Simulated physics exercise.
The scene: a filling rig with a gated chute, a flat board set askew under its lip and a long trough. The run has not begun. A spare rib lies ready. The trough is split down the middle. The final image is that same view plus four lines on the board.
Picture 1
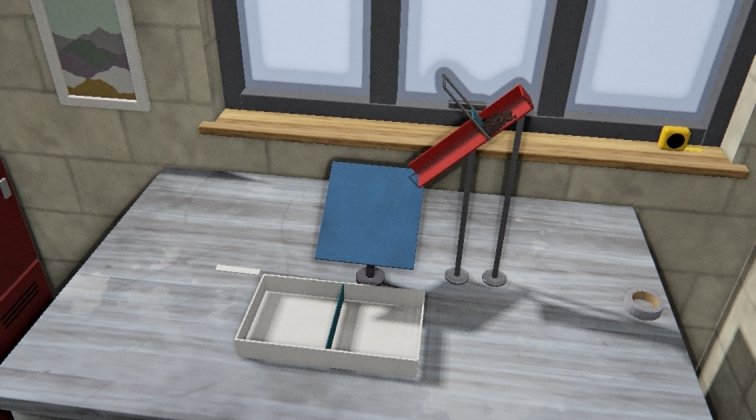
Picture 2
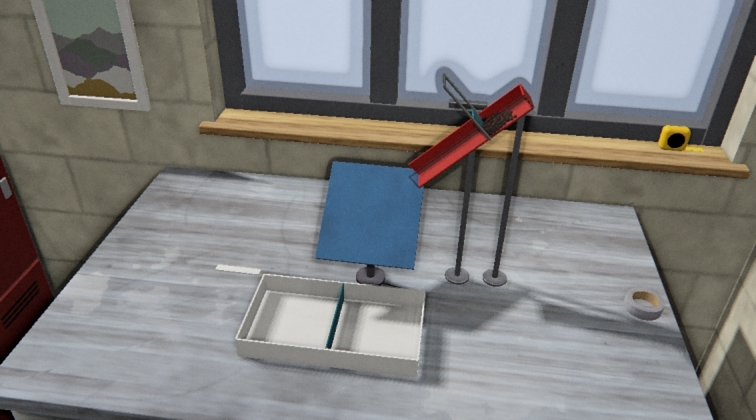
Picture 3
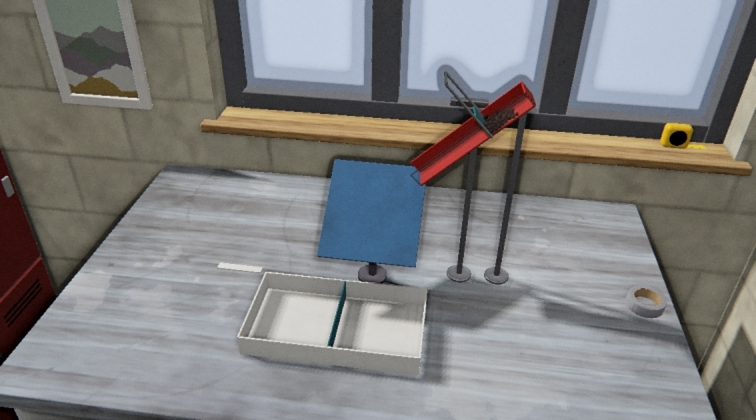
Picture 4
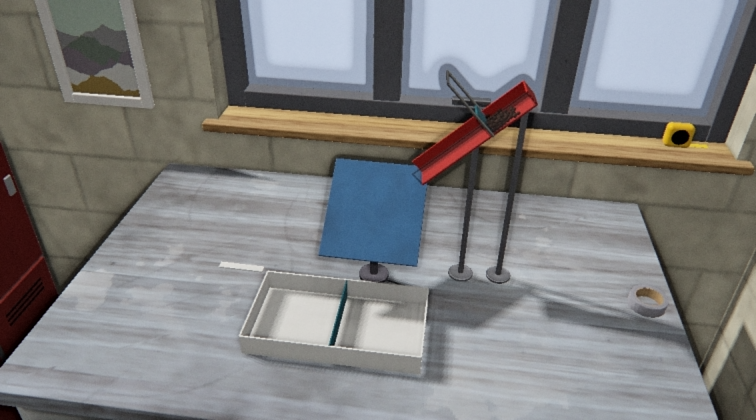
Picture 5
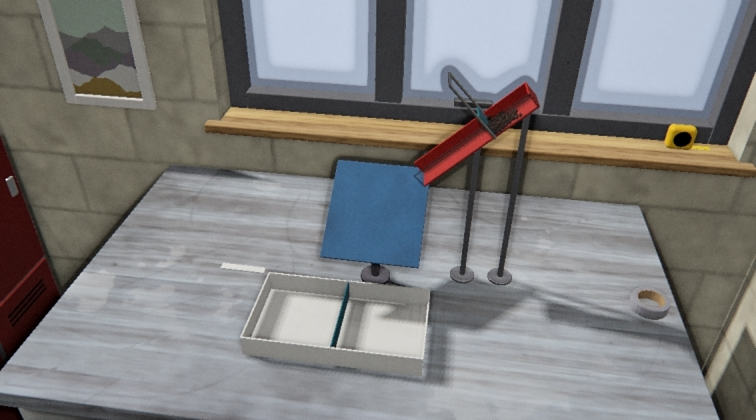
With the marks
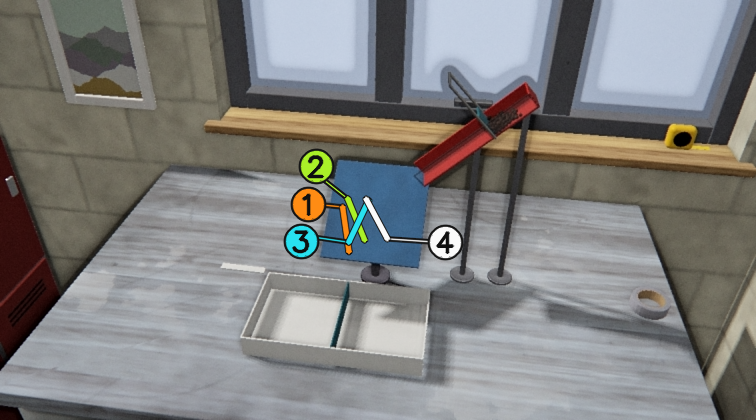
A red chute on thin stands sloped down toward a tilted blue board, with a divided white trough in front on the gray table. Nothing there moved; only the view shifted very slightly.
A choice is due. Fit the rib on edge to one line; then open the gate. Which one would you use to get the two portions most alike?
3 works best here.
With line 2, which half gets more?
More lands on the right.
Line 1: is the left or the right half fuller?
More lands on the right.
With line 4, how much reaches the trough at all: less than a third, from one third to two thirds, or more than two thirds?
It is more than two thirds.
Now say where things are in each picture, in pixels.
Load behind the gate at (495, 121), allspice berries; lip of the chute at (419, 182), sloping fairly steeply, in the first picture.
Middle of the board at (372, 213), tilted fairly steeply; middle of its low edge at (364, 263); of its high edge at (379, 165), in the second picture.
Front corners of the trough at (238, 337) and (420, 358); front end of its middle wall at (327, 347); gate still shut at (477, 114), in the third picture.
Middle of the load at (499, 118); lip at (422, 179), in the fourth picture.
Middle of the load at (501, 119); lip at (424, 180), in the fifth picture.
On the marked copy, line 1 from (342, 207) to (348, 251); line 2 from (347, 198) to (364, 240); line 3 from (368, 200) to (348, 242); line 4 from (366, 199) to (387, 238).
With 1, of what is caught, a small part in the left half, nearly all in the right.
With 2, of what is caught, a small part in the left half, nearly all in the right.
With 3, of what is caught, about two thirds in the left half, about a third in the right.
With 4, of what is caught, a stray few in the left half, nearly all in the right.
